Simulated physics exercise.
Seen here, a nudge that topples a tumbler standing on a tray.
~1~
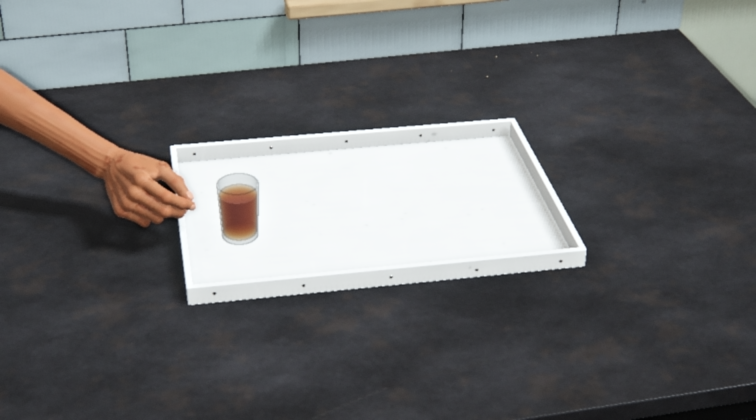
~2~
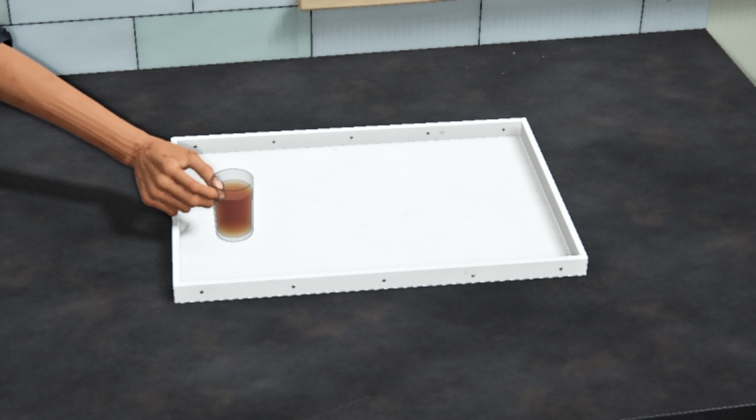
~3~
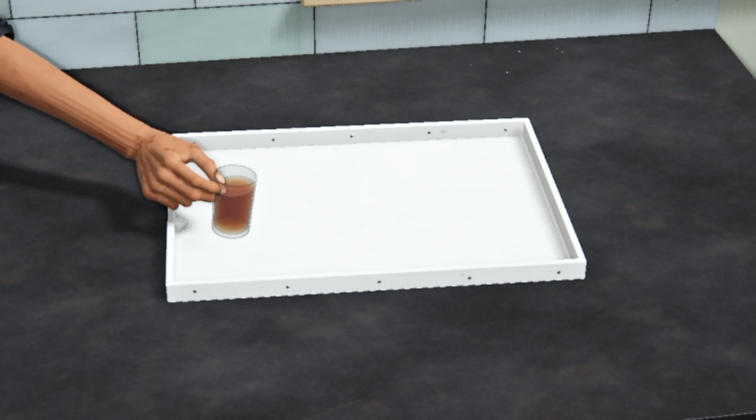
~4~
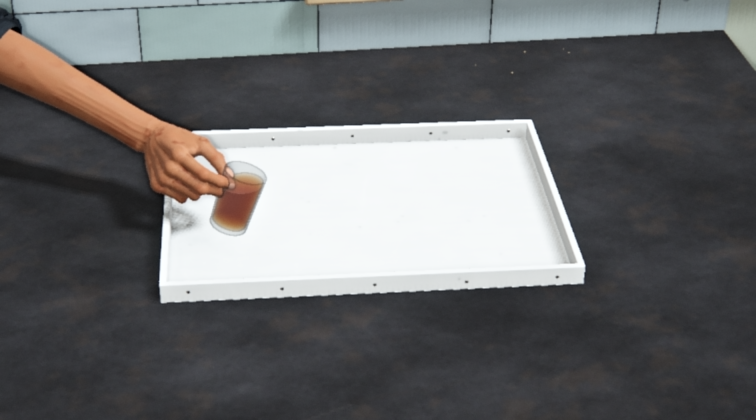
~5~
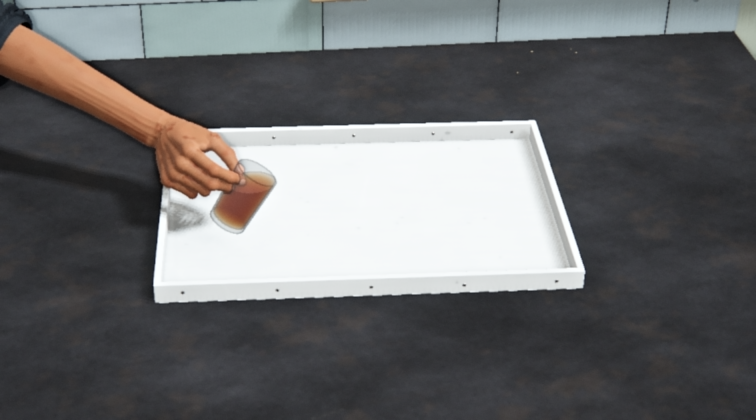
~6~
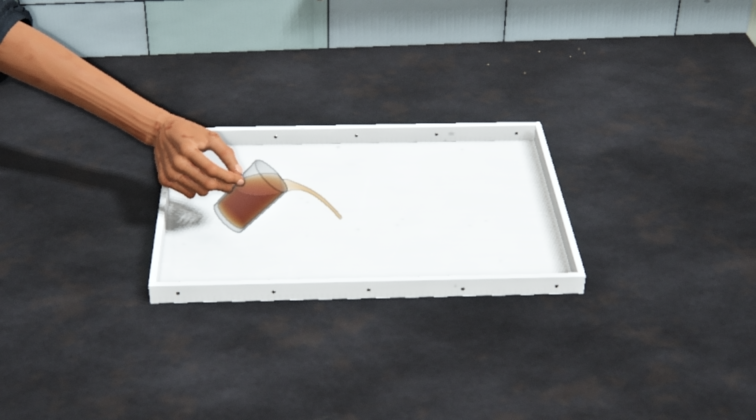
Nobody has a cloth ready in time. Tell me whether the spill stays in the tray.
It stays in the tray.
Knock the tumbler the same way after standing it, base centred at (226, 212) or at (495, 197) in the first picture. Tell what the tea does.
In the first try it stays in the tray; in the second it gets out on to the top.
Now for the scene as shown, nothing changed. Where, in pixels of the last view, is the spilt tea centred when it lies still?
Its centre ends up near (463, 204) in the last picture.
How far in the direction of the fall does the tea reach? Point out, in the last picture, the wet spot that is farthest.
The wet patch ends near (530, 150).
Soon after, the tumbler lies in the tray; the puddle covers about as much as a plate; all of it is inside the rim.
Later, the puddle covers about as much as a tray; all of it is inside the rim.
In the end, the puddle covers about as much as a tray; all of it is inside the rim.
